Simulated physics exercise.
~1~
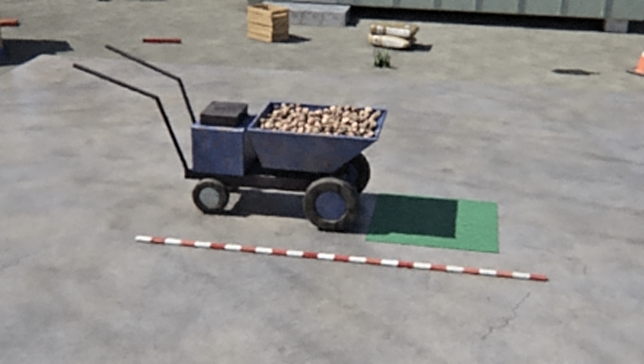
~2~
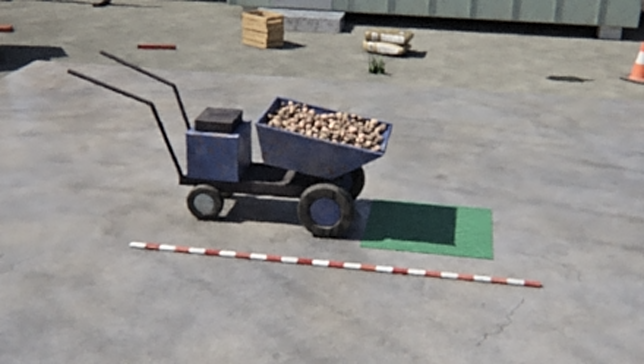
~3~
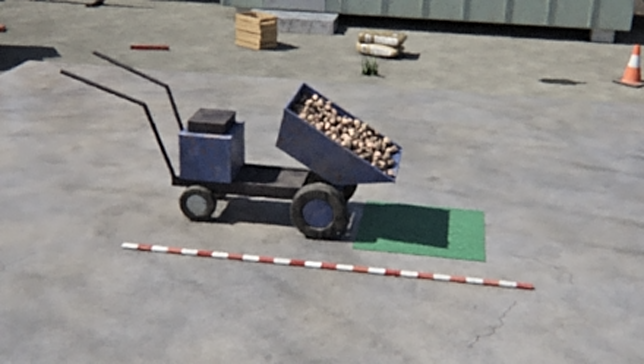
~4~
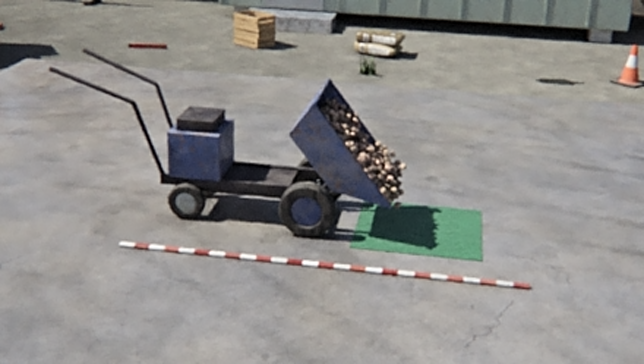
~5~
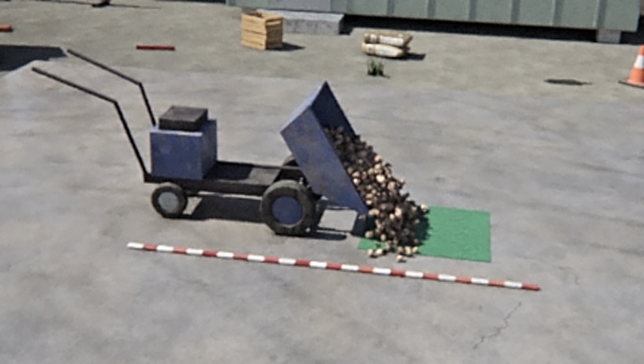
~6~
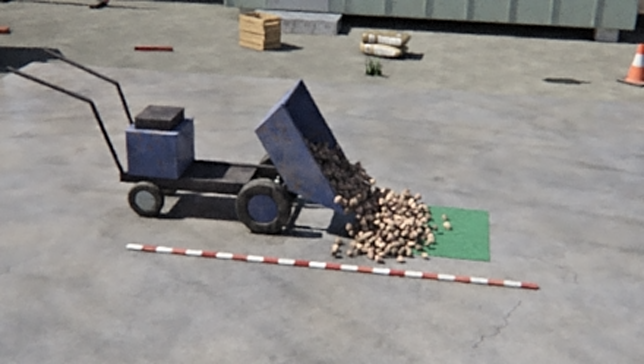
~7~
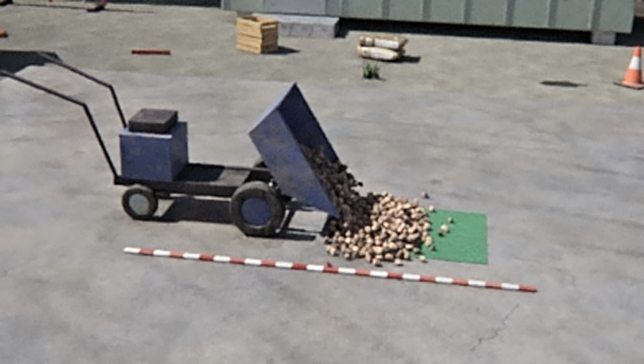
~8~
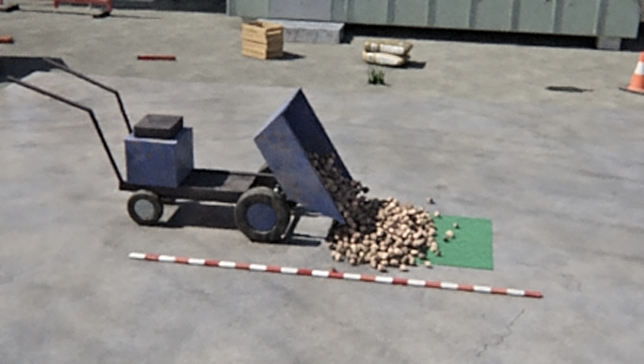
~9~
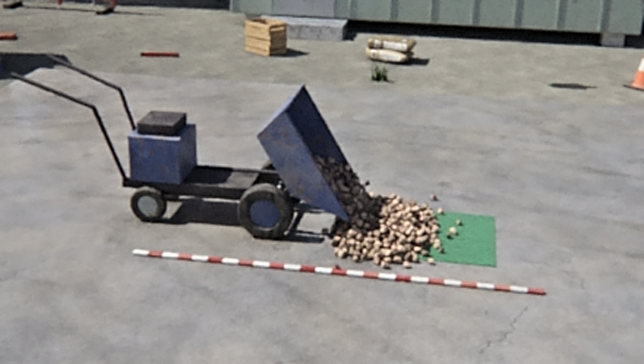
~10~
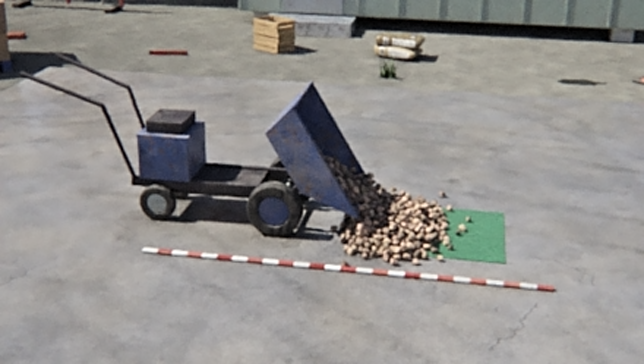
A blue barrow tips brown stones partly onto a green sheet while rolling left, then stops.
